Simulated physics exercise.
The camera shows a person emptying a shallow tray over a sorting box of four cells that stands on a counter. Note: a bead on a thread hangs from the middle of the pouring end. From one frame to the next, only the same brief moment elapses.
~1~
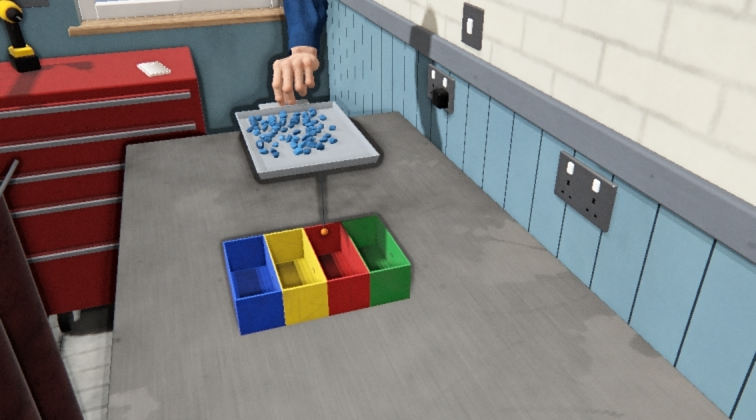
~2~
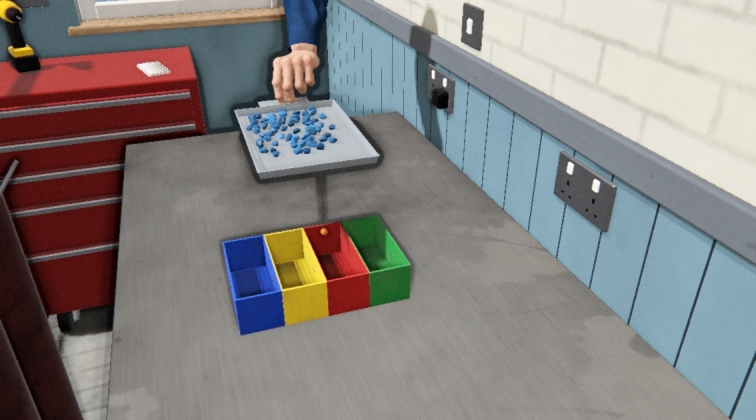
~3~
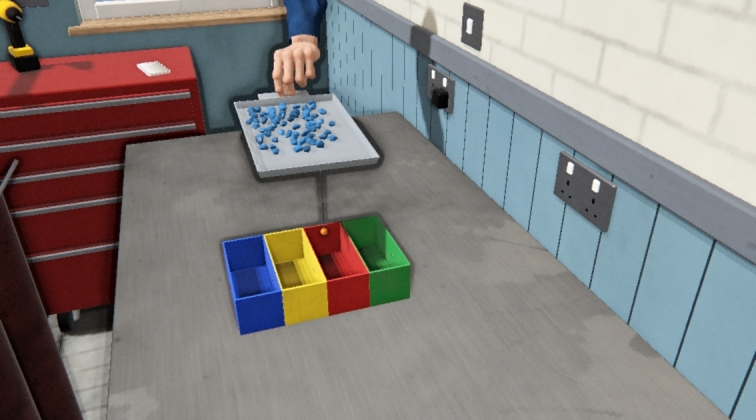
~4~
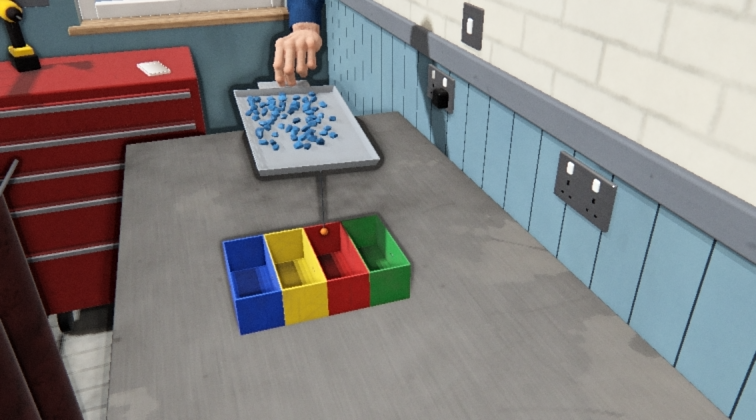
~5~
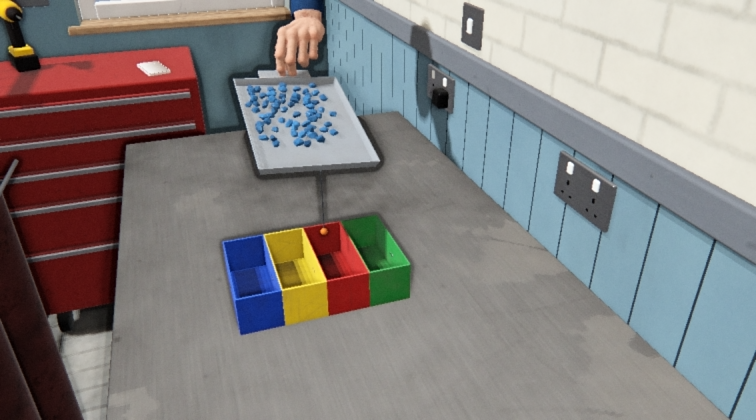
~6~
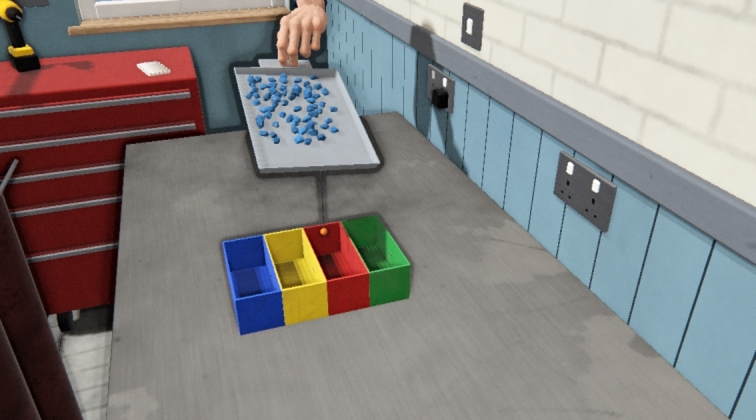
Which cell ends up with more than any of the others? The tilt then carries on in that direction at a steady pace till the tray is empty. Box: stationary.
The green cell.
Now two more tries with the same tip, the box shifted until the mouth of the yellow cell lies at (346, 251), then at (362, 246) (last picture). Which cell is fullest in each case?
First place: The red one; second place: That yellow cell.
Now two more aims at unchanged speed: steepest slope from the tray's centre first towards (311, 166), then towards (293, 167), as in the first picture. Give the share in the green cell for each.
About 10 % and about 0 %.
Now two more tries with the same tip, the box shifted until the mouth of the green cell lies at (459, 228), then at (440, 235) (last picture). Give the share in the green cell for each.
It works out to 0 percent and then 0 percent.
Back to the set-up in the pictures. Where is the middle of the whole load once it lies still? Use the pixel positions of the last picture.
Once it all stops, the middle lies near (383, 276).
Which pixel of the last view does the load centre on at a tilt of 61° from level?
The middle of the load sits near (353, 158).
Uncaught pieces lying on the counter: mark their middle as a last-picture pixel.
Near (432, 276).
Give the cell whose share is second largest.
That is that red cell.
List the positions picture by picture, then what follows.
The first picture shows corners of the pouring end at (260, 171) and (376, 154), level; middle of the load at (284, 130), aquarium stones; bead on its thread at (324, 232); blue cell at (261, 310); yellow cell at (306, 300); red cell at (349, 291); green cell at (390, 282).
The second picture shows corners of the pouring end at (260, 171) and (376, 155), level; middle of the load at (283, 129).
The third picture shows corners of the pouring end at (260, 170) and (376, 156), tipped barely, lowest at the right corner; middle of the load at (283, 124).
The fourth picture shows corners of the pouring end at (261, 168) and (377, 158), tipped a little, lowest at the right corner; middle of the load at (283, 117).
The fifth picture shows corners of the pouring end at (261, 167) and (377, 159), tipped a little, lowest at the right corner; middle of the load at (283, 110).
The sixth picture shows corners of the pouring end at (262, 166) and (377, 161), tipped clearly, lowest at the right corner; middle of the load at (284, 103); blue cell at (260, 309); yellow cell at (305, 300); red cell at (348, 291); green cell at (390, 282).
Soon after the last picture, tray tipped steeply; most on the tray; a small part falling or outside the box.
A little later, tray tipped right over; a small part on the tray; about half in the green cell; a small part in the red cell; about a third falling or outside the box.
Later still, tray tipped past a quarter turn; about half in the green cell; a small part in the red cell; about a quarter falling or outside the box.
At rest, tray tipped past a quarter turn; about half in the green cell; a small part in the red cell; none in the blue cell; none in the yellow cell; about a quarter outside the box.
